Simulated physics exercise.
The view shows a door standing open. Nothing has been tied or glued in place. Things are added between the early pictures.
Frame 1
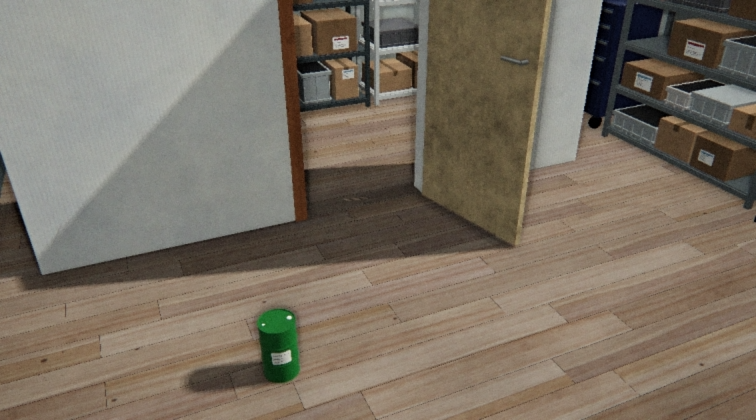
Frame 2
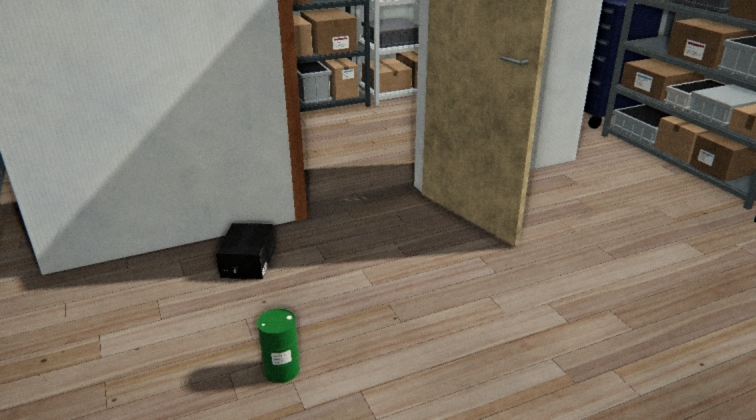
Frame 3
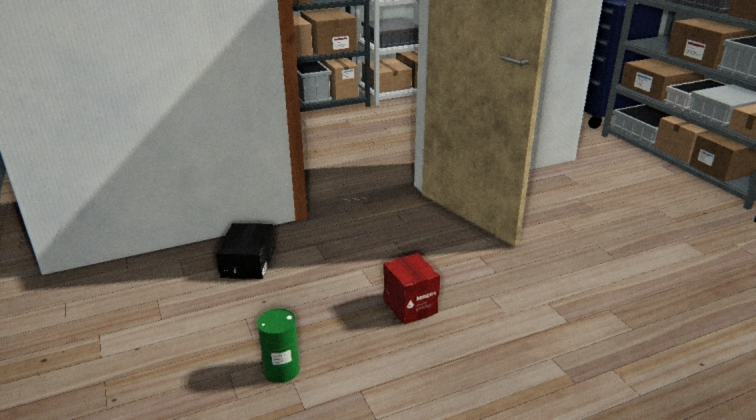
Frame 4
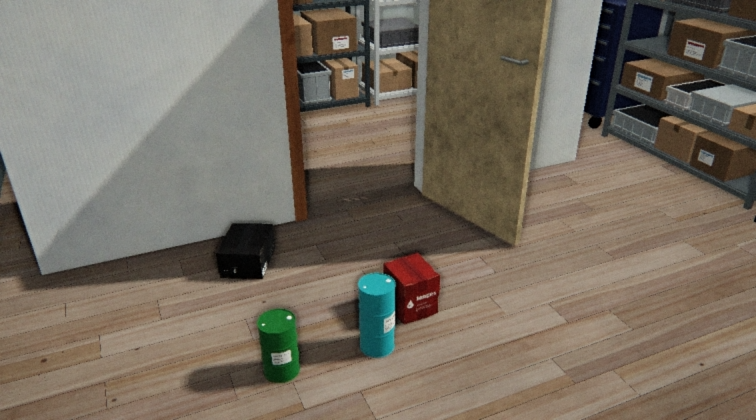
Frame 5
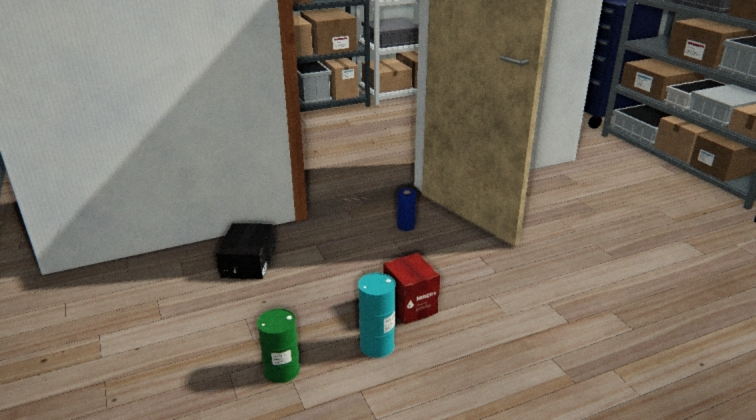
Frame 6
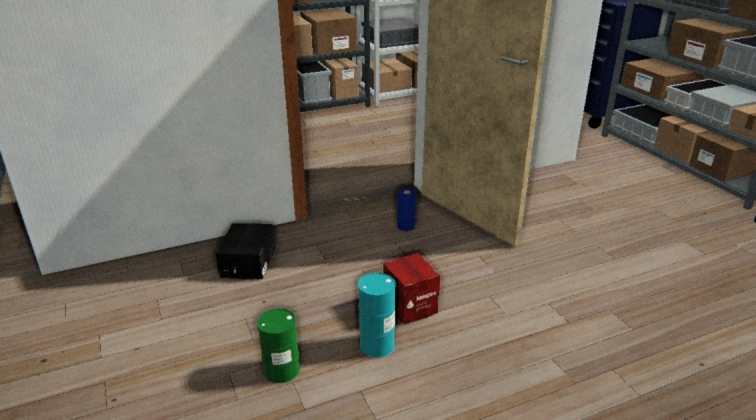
We see a door standing wide open and still, with a green canister on the wooden floor; a black box, a red box, a turquoise canister and a blue cylindrical object appear one after another, and nothing else moves.
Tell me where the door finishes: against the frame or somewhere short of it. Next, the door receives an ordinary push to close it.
Seems the door lines up with the frame at the end.
Then, 1.00 s after the last picture, open by 62°.
Then, 1.50 s after the last picture, open by 32°; blue roll slid well along near (375, 204).
Then, 1.90 s after the last picture, open by 7°; blue roll slid well along near (351, 194).
At rest, open by 0°; moved from the start, blue roll; the other 4 in place. Seen from the same camera at the end, blue roll near (343, 186).
